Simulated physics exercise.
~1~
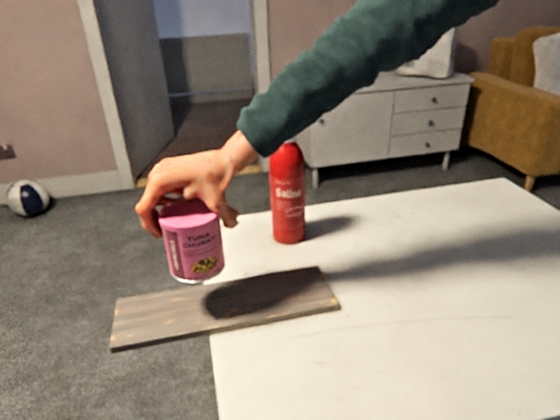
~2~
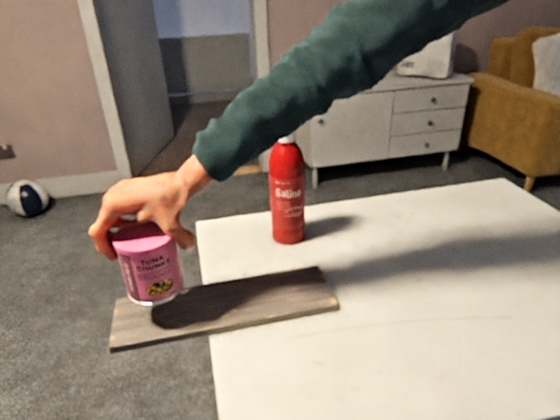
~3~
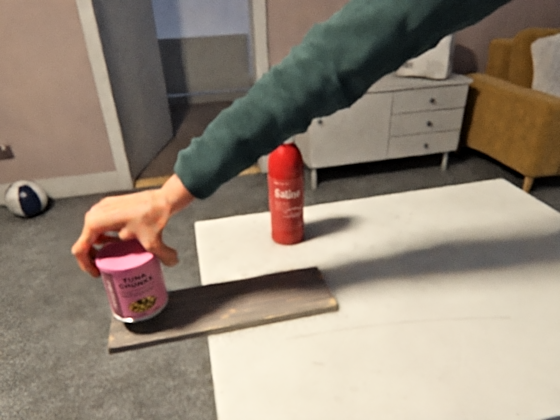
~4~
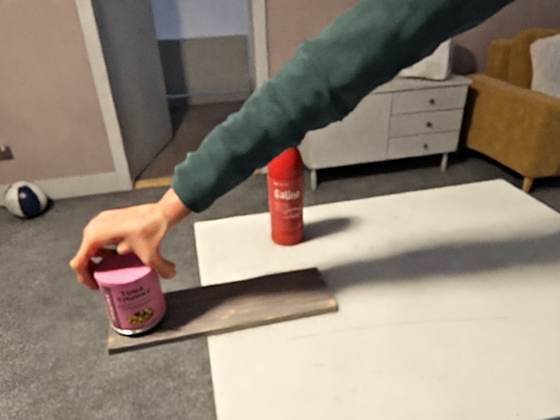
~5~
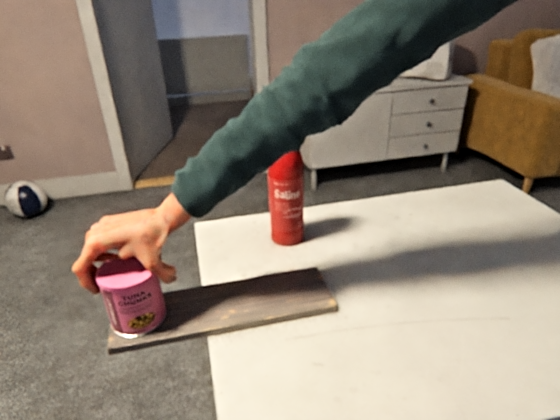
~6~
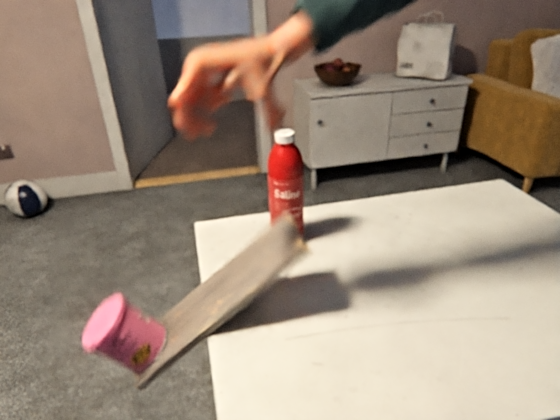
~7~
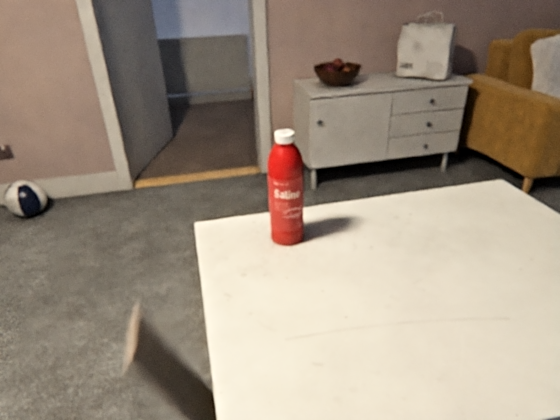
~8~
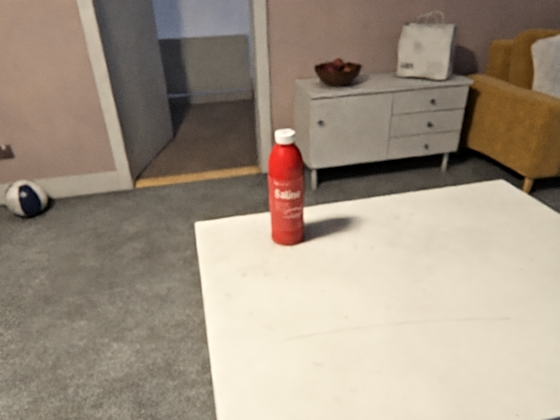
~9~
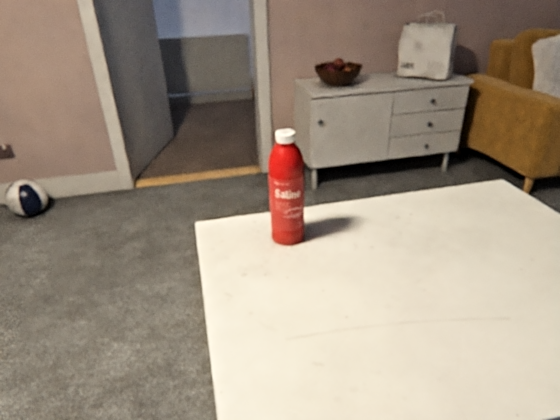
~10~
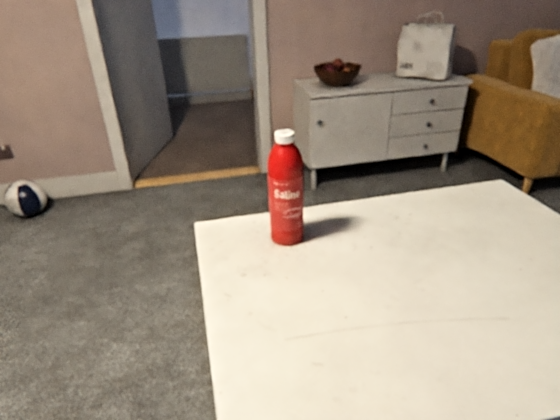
A hand lowered a pink tin onto the overhanging left end of a grey plank on a white table and let go, and the plank tipped over the edge, dropping out of sight with the tin, while the red bottle stayed standing.
